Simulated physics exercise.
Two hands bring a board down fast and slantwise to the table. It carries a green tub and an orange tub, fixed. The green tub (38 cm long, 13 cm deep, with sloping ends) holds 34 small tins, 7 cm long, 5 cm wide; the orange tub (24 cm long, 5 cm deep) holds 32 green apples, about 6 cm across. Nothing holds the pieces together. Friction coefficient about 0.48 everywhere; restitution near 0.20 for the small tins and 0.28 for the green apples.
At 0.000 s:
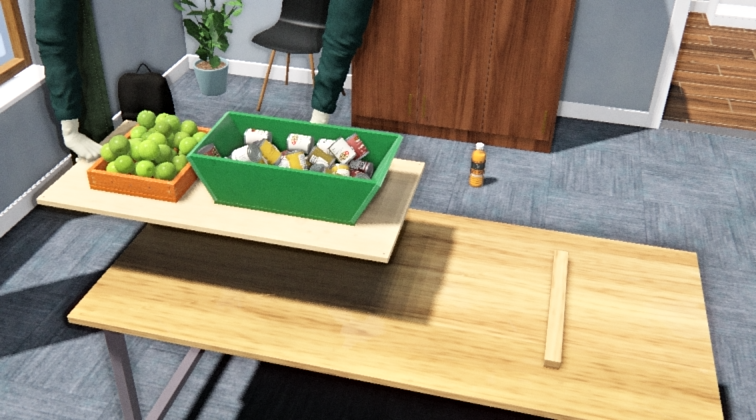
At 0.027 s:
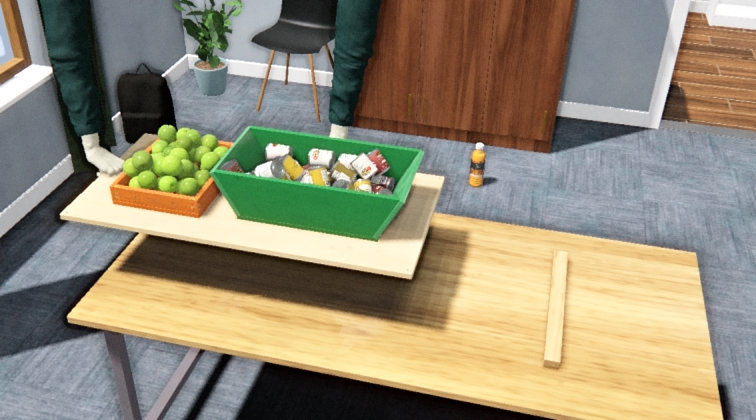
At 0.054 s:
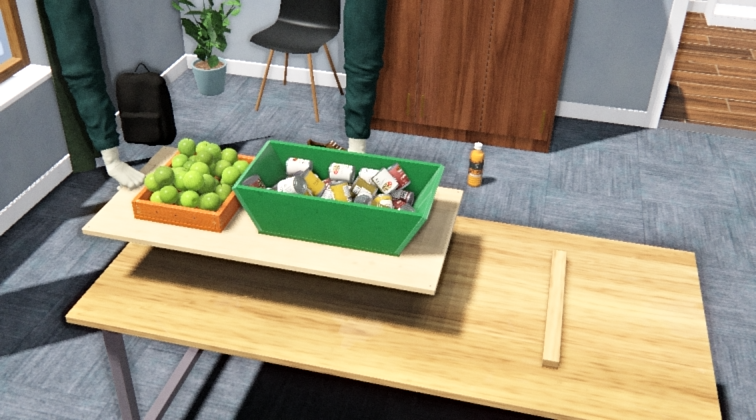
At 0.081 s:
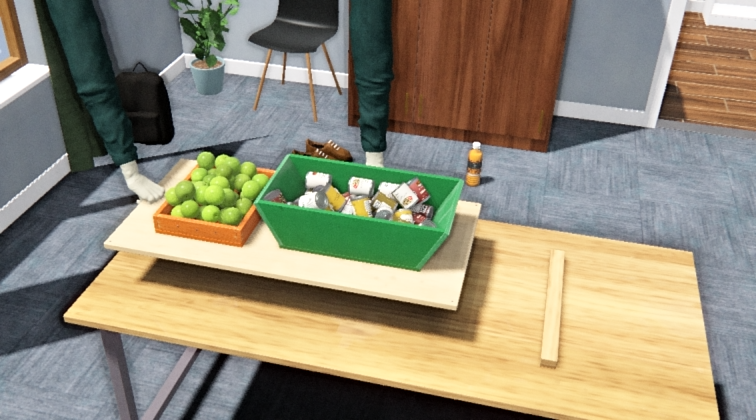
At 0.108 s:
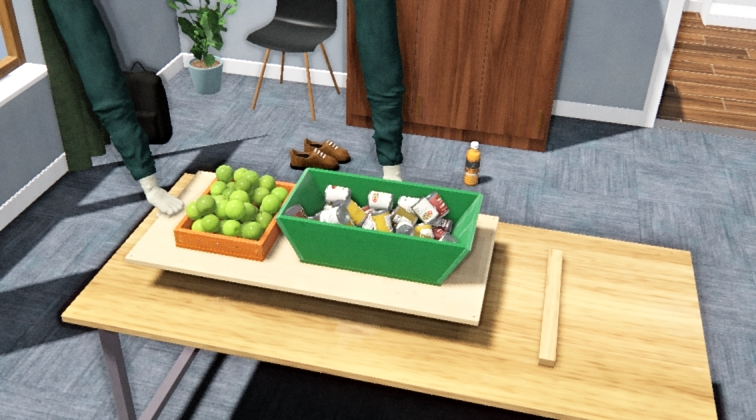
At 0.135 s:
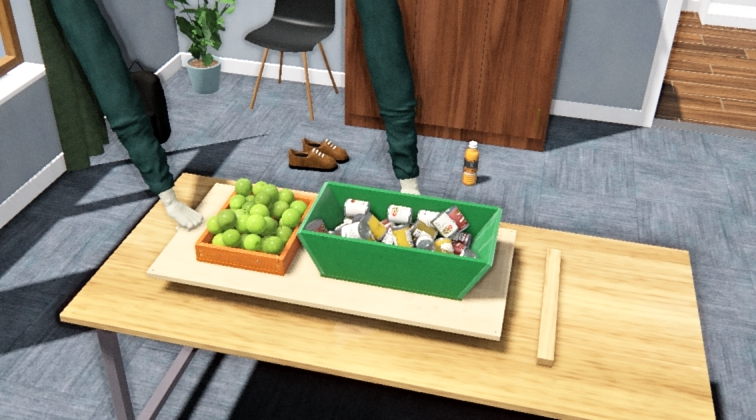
Two hands lower a board carrying a green tub and an orange tub rightward over the table.
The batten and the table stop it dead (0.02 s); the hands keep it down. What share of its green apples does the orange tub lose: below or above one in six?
Over a sixth of the green apples leave the orange tub.
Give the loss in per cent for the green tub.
Lost: Green tub 5 per cent.
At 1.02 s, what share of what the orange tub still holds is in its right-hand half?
About 60 per cent.
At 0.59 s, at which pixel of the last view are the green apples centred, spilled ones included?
At about (308, 253).
After 0.17 s, the board stops.
After 0.25 s, 0 of 34 out of the green tub and 2 of 32 out of the orange tub.
After 0.37 s, 0 of 34 out of the green tub and 7 of 32 out of the orange tub.
After 0.59 s, 1 of 34 out of the green tub and 10 of 32 out of the orange tub.
Final count (at 1.02 s), 1 of 34 out of the green tub and 11 of 32 out of the orange tub. Asked share, 11 of 32, 34 per cent.
